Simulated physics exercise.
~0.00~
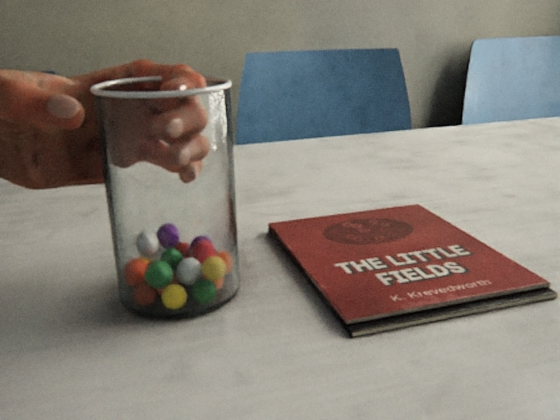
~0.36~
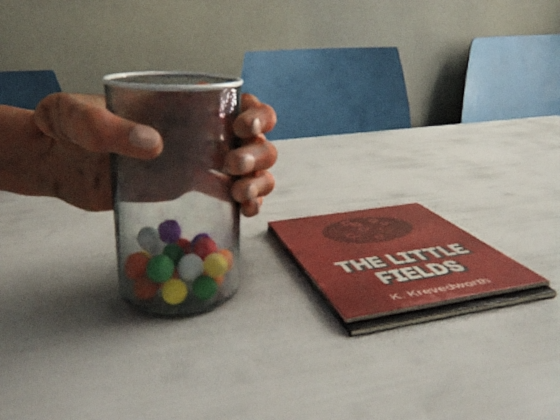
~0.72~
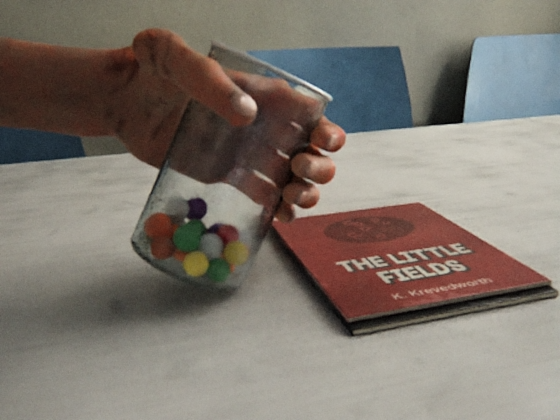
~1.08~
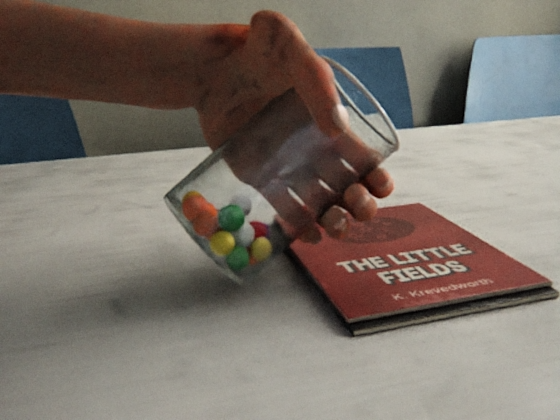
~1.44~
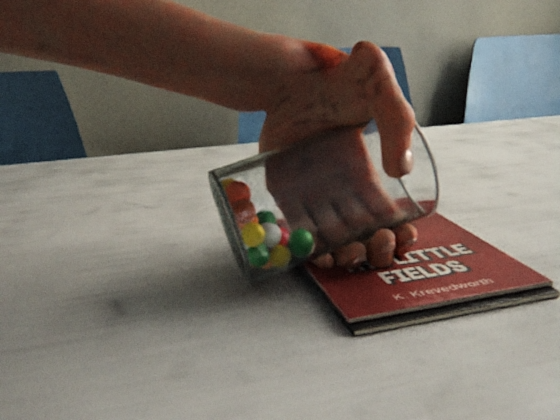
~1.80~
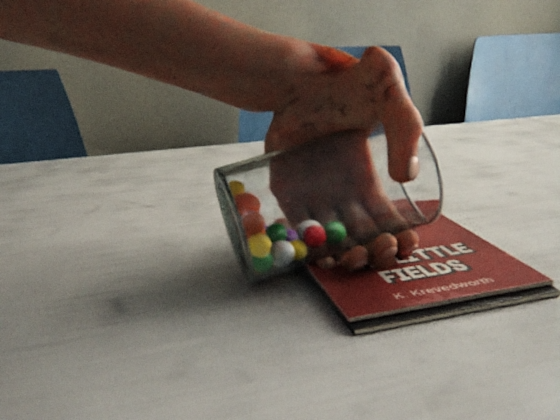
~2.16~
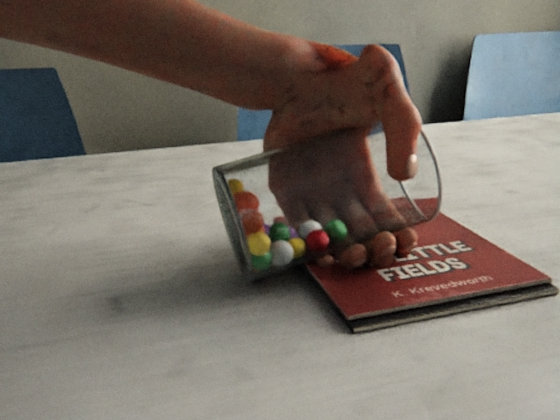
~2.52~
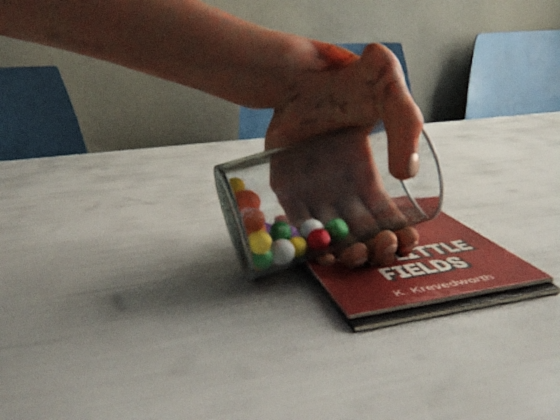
A clear glass holding small, brightly coloured balls in red, orange, yellow, green, white and purple stands at the left of a pale, marble-like table, seen from slightly above by a gently swaying camera. To its right lies a red book titled The Little Fields, with blue chairs and a grey wall behind. A hand reaching from the left grips the glass, lifts it and tips it rightward. The balls slide along the lower side as it leans further. Finally the hand holds the glass nearly flat against the book, with all the balls still inside.
